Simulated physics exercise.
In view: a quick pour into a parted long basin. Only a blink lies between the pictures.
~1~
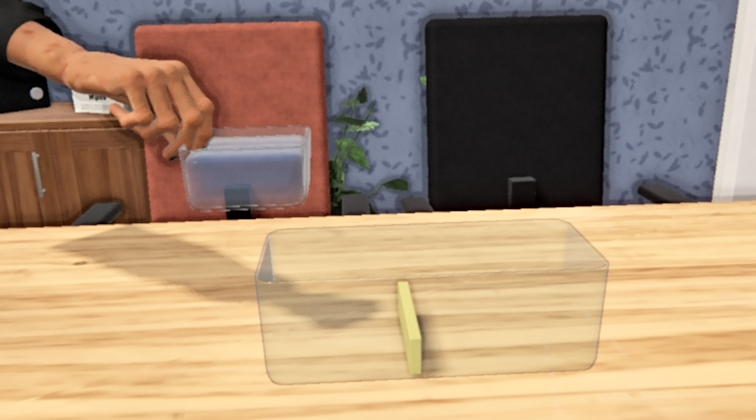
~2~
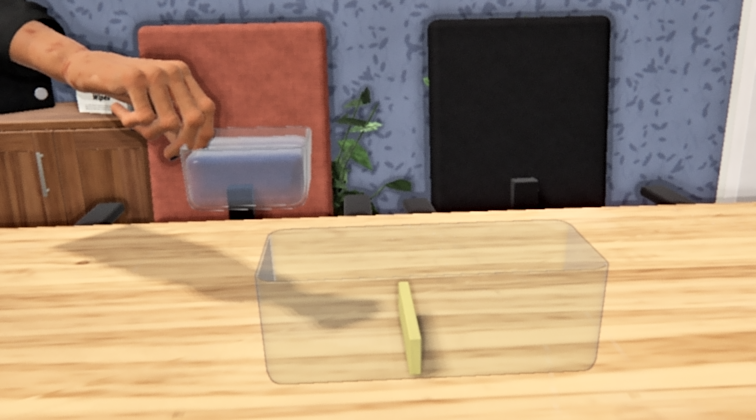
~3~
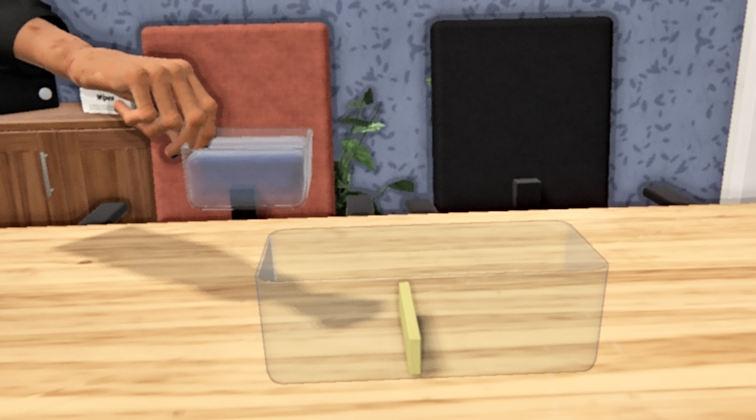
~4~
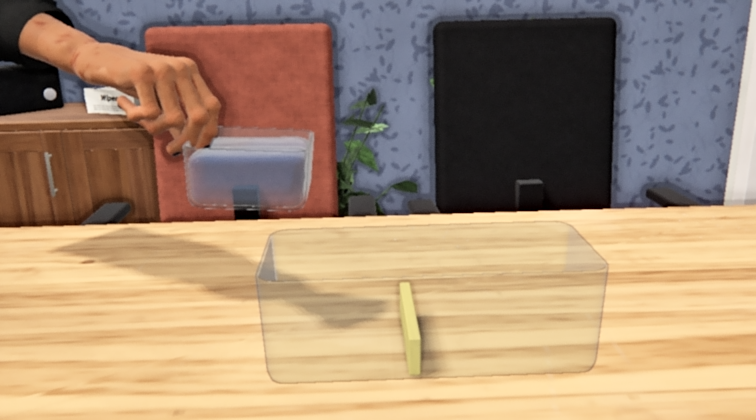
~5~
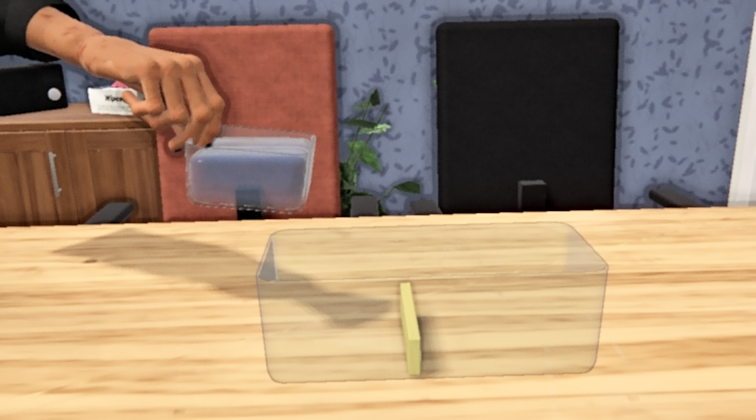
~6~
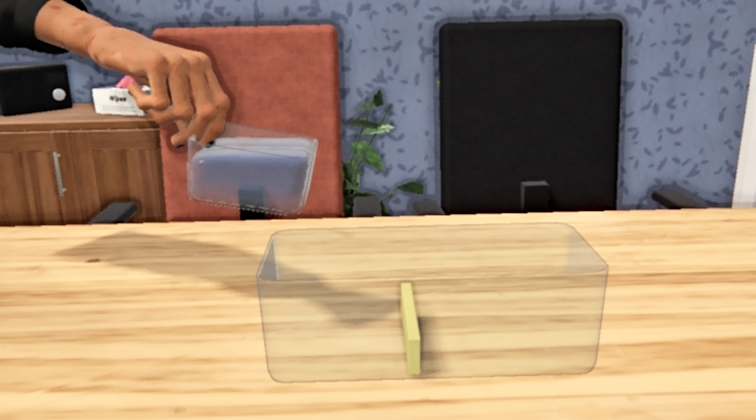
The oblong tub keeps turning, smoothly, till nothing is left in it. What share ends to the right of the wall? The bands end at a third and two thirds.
It comes to under a third.
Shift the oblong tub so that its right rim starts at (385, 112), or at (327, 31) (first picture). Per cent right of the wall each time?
In turn 80 and 65 in a hundred.
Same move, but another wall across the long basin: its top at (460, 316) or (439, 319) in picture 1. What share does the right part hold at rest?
First some 15, then 15 per cent.
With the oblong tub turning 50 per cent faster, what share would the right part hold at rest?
It comes to 5 per cent or so.
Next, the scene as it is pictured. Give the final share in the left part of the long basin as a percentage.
It comes to 95 per cent or so.
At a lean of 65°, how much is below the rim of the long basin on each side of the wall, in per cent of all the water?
The left part 25 per cent, the right part 0.
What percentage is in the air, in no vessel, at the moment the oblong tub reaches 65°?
Roughly 30 in a hundred.
A moment on, the oblong tub is tipped part way and 43 per cent is still to pour, 27 is left of the wall and 0 right of it.
Next, the oblong tub is tipped right over and 6 per cent is still to pour, 87 is left of the wall and 2 right of it.
Then the oblong tub is tipped right over and 0 per cent is still to pour, 97 is left of the wall and 3 right of it.
Later the oblong tub is tipped right over and 0 per cent is still to pour, 97 is left of the wall and 3 right of it.
In the end 97 per cent lies left of the wall, 3 right of it and 0 outside.
